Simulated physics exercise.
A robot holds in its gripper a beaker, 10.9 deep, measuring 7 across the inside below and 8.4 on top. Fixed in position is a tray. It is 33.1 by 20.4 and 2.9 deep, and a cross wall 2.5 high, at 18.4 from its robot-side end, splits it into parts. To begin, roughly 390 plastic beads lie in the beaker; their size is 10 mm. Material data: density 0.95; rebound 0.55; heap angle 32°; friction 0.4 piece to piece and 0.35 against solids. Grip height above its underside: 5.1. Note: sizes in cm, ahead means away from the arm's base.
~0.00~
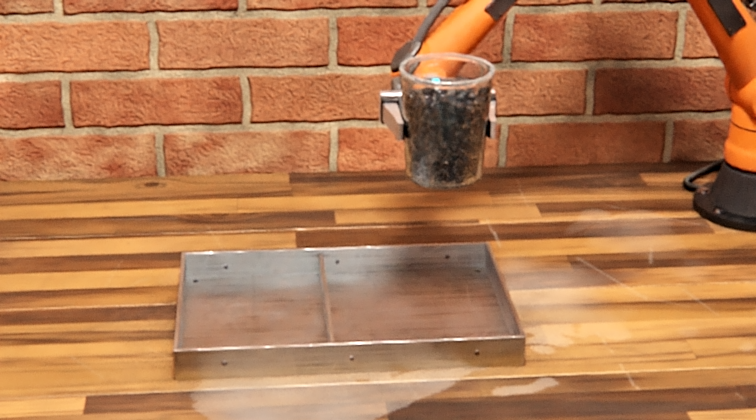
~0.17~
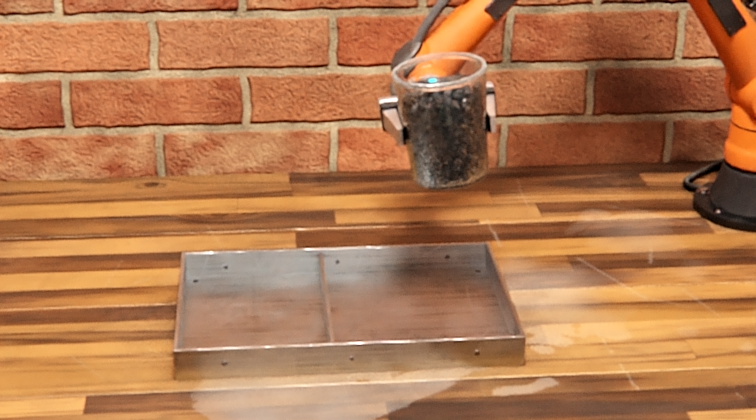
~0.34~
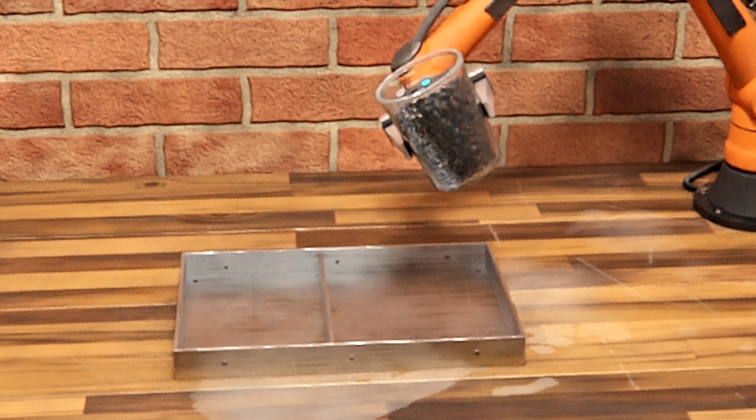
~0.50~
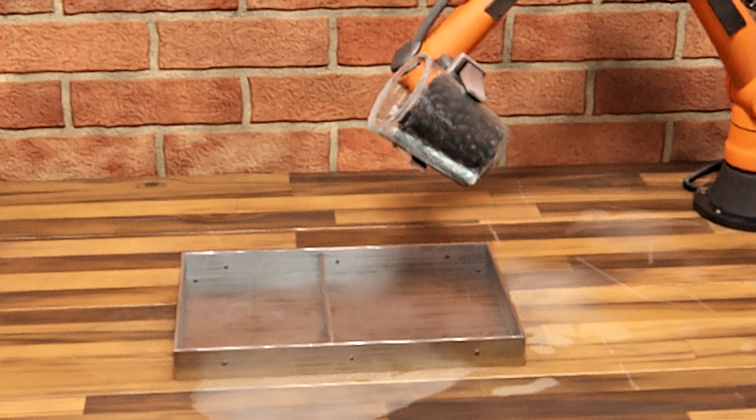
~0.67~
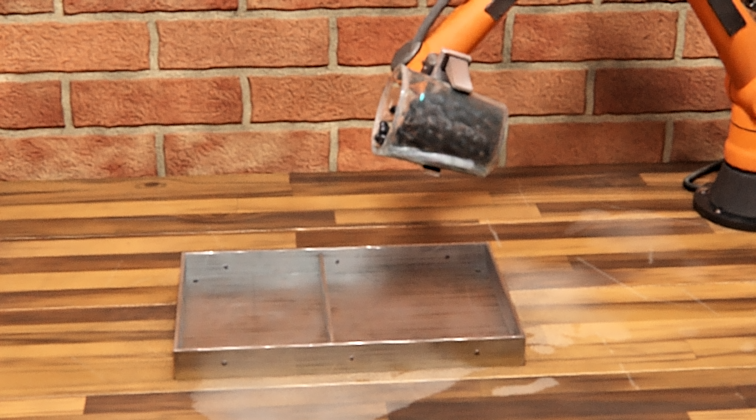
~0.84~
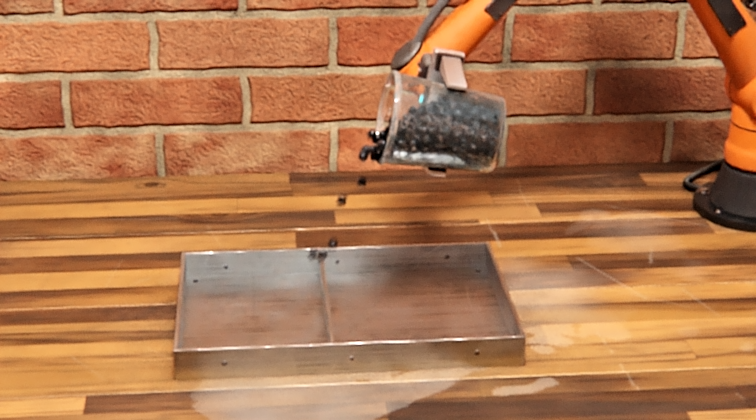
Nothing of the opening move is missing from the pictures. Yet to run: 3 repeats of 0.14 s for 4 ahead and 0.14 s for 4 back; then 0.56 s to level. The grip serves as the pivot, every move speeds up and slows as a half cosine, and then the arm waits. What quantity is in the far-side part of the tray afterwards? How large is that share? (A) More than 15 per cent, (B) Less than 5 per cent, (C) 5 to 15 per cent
A.
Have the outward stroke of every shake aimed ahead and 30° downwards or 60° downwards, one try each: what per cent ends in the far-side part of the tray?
First try some 30 %, second try some 10 %.
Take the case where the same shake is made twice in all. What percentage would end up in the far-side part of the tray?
In that case it would be roughly 35 per cent.
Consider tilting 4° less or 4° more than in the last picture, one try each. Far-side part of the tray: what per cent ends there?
About 35 and 50 %.
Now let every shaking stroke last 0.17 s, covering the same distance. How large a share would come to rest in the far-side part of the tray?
It would come to roughly 30 %.
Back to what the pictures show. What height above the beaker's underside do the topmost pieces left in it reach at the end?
It reaches close to 6.0 cm in the end.
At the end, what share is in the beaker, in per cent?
35 %.
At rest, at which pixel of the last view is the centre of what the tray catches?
Centre estimate: About (280, 315).
After 1.40 s, tilted 79° forward, highest piece 21 above the table; 193 in the beaker, 97 in the far-side part, 39 in the robot-side part, 1 on the table or floor, 63 in flight or on a rim.
After 1.96 s, tilted 40° forward, highest piece 24 above the table; 173 in the far-side part, 131 in the beaker, 87 in the robot-side part, 1 on the table or floor, 1 in flight or on a rim.
After 2.44 s, level, highest piece 22 above the table; 174 in the far-side part, 131 in the beaker, 87 in the robot-side part, 1 on the table or floor.
After 3.49 s, level, highest piece 22 above the table; 174 in the far-side part, 131 in the beaker, 87 in the robot-side part, 1 on the table or floor.
At rest, 174 in the far-side part, 131 in the beaker, 87 in the robot-side part, 1 on the table or floor. That is 44 % in the far-side part of the tray.
